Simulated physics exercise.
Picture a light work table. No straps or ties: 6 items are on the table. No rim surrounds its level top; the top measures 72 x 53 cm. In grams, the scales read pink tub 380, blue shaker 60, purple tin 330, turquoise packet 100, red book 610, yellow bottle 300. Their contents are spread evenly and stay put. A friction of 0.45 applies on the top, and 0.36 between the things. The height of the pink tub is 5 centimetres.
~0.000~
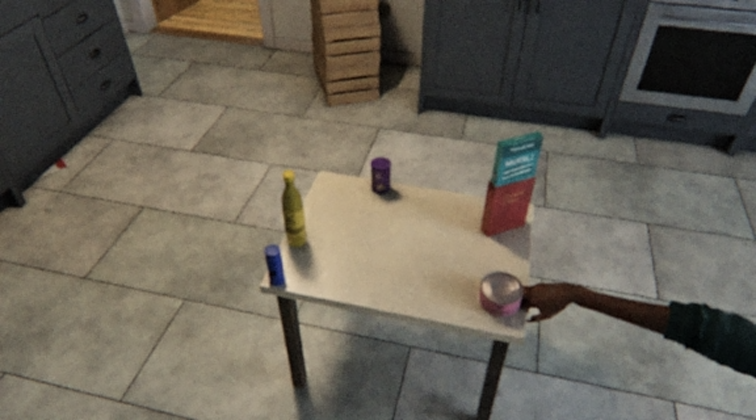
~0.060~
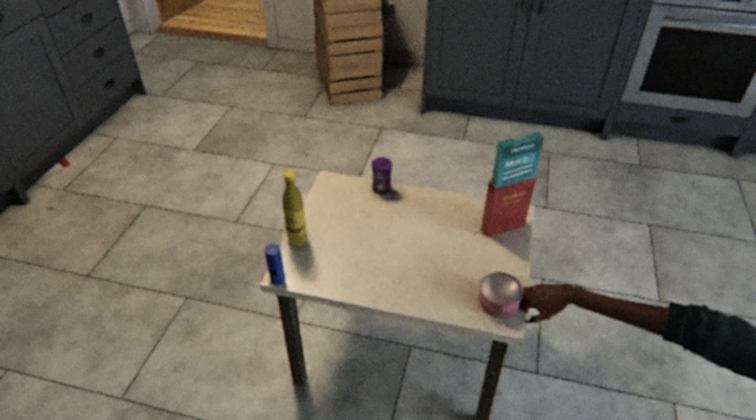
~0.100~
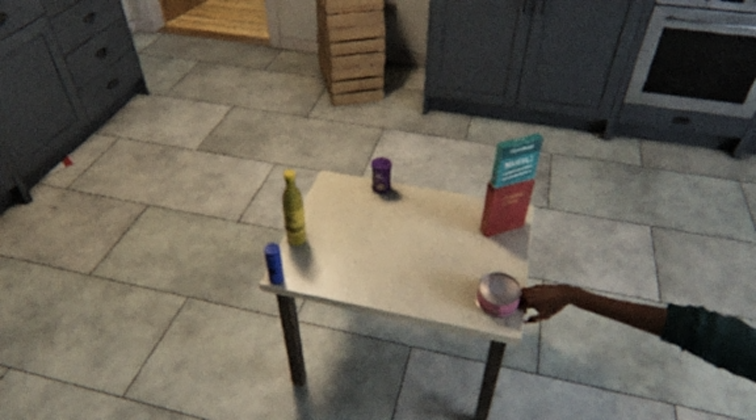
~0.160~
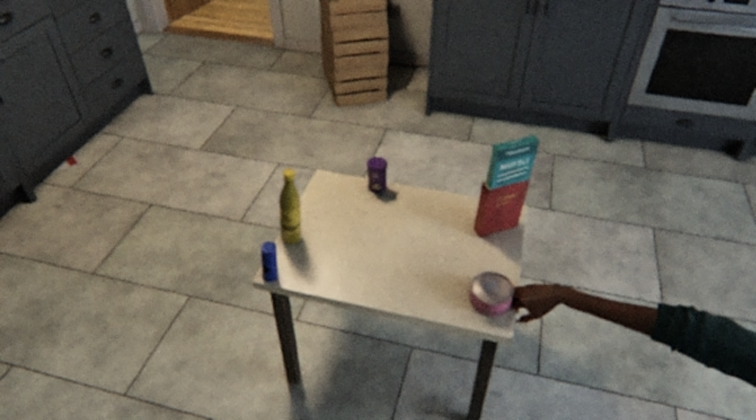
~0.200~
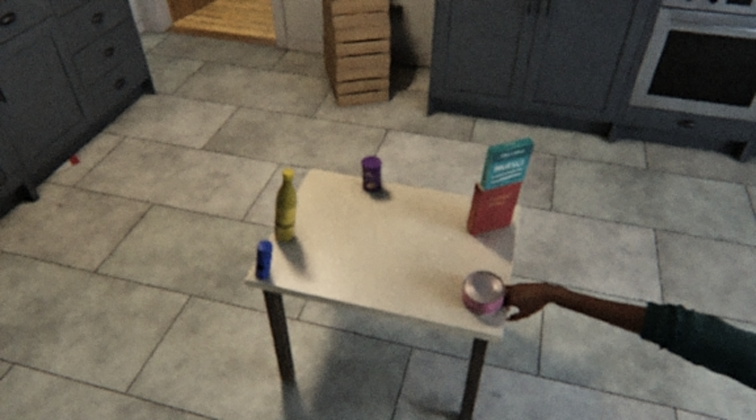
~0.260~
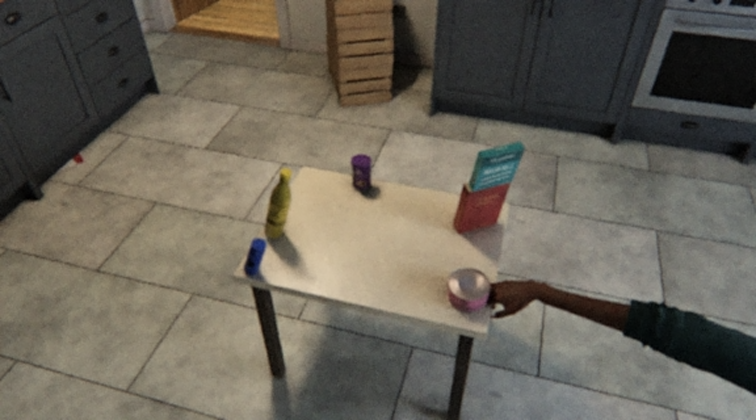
A dark-skinned hand in a dark green sleeve reaches from the right to a light table on a grey tiled kitchen floor, seen from above. A pink tub sits by the hand, a turquoise packet above a red book behind it, a purple tin at the back, and a yellow bottle and blue shaker at left. The table slides slightly left, its items riding along and the shaker leaning slightly, while the view drifts a little.
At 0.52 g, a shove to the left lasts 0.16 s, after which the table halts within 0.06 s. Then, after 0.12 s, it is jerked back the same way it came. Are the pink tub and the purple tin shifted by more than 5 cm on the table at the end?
One by one: The pink tub stays about where it was; the purple tin stays about where it was.
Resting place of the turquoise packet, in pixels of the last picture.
Roughly at (488, 247) in the last picture.
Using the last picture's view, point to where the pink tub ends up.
At pixel (499, 297) or so, give or take.
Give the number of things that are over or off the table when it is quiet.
The number is 4.
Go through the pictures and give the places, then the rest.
In the first picture, pink tub (501, 294); purple tin (381, 176).
In the second picture, red book (508, 204); yellow bottle (293, 208).
In the third picture, blue shaker (274, 264); turquoise packet (516, 161).
In the fourth picture, table 3 cm from its start; blue shaker (269, 262) leaning 6°; red book (501, 205).
In the fifth picture, table 5 cm from its start; blue shaker (264, 260) leaning 13°; turquoise packet (507, 164) leaning 5°.
In the sixth picture, table 9 cm from its start; pink tub (468, 290); purple tin (361, 172).
After 0.46 s, table 8 cm from its start; pink tub slid 3 cm near (458, 288); purple tin slid 3 cm near (354, 171); turquoise packet leaning 64°.
After 0.56 s, table 3 cm from its start; blue shaker and yellow bottle now off the table; pink tub slid 4 cm near (475, 291); purple tin slid 3 cm near (367, 174).
After 0.66 s, turquoise packet on its side; red book on its side.
At rest (1.3 s), off the table, blue shaker and yellow bottle; tipped over on the table, turquoise packet and red book; the other 2 in place, give or take 5 cm. In the last view, pink tub near (499, 297), purple tin near (387, 177).
